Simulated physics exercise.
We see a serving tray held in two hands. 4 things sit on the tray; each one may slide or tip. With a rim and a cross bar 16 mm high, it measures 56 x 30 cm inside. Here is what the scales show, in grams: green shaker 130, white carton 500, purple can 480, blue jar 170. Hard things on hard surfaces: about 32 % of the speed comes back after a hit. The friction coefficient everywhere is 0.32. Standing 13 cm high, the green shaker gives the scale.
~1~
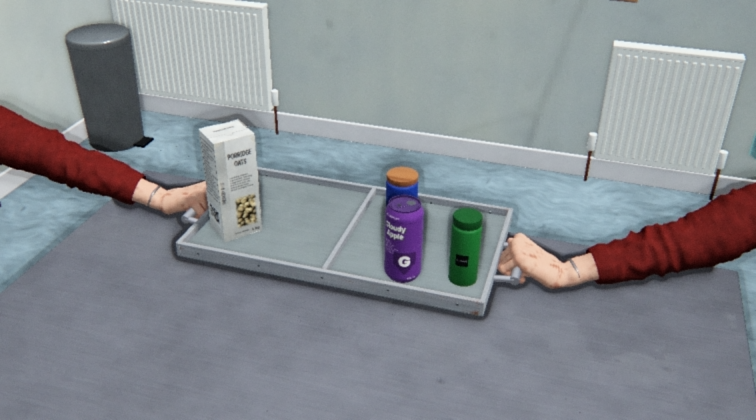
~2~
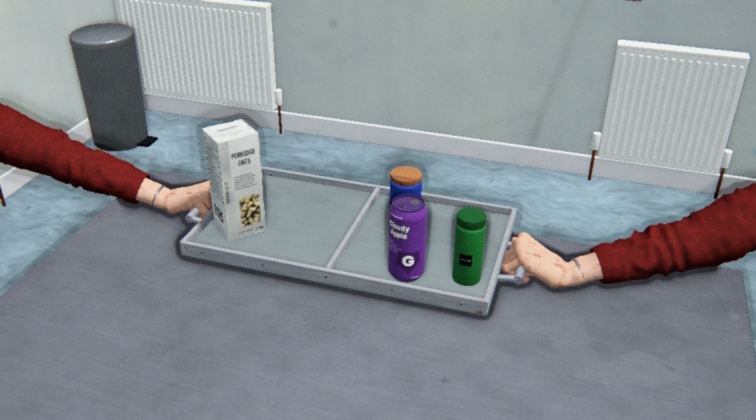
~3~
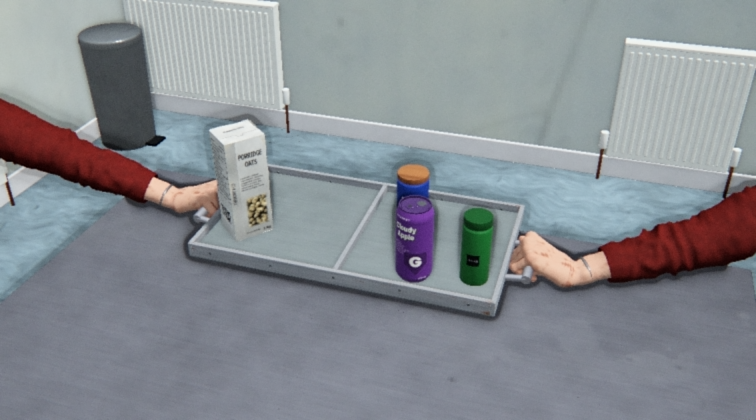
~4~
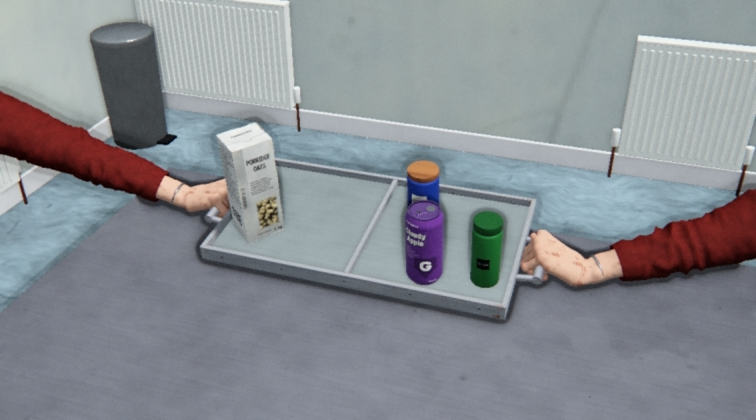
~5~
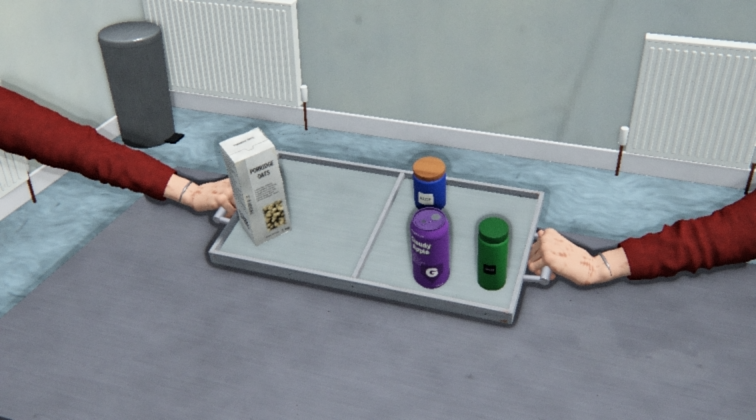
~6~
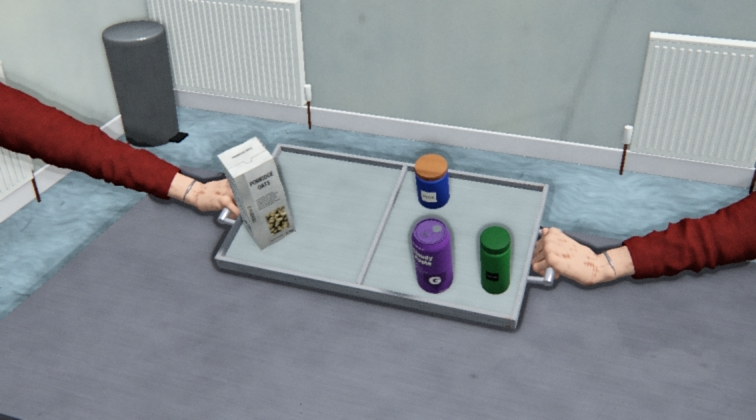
A serving tray held by two hands in red sleeves starts out level, carrying a white carton on the left and a purple can, a blue jar and a green shaker on the right. The hands then steadily tilt its near edge down, while all four items stay standing in nearly the same spots.
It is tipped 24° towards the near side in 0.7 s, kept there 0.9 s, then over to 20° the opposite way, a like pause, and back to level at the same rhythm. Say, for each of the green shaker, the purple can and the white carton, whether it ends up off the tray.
The green shaker is missing. The purple can is missing. The white carton is missing.
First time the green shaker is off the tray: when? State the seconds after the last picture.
That first happens close to 0.5 seconds.
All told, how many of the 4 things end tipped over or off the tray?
Count: 4.
Then, 0.70 s on from there, tray tilted 24°, near edge down; green shaker and white carton now off the tray; blue jar 8° off its base.
Then, 1.40 s on from there, tray tilted 12°, near edge down; blue jar now off the tray.
Then, 1.70 s on from there, tray tilted 16°, far edge down.
Then, 3.10 s on from there, tray tilted 9°, far edge down; purple can now off the tray.
In the end, off the tray, green shaker, white carton, purple can and blue jar. At the end, from the last picture's camera, purple can near (486, 233).
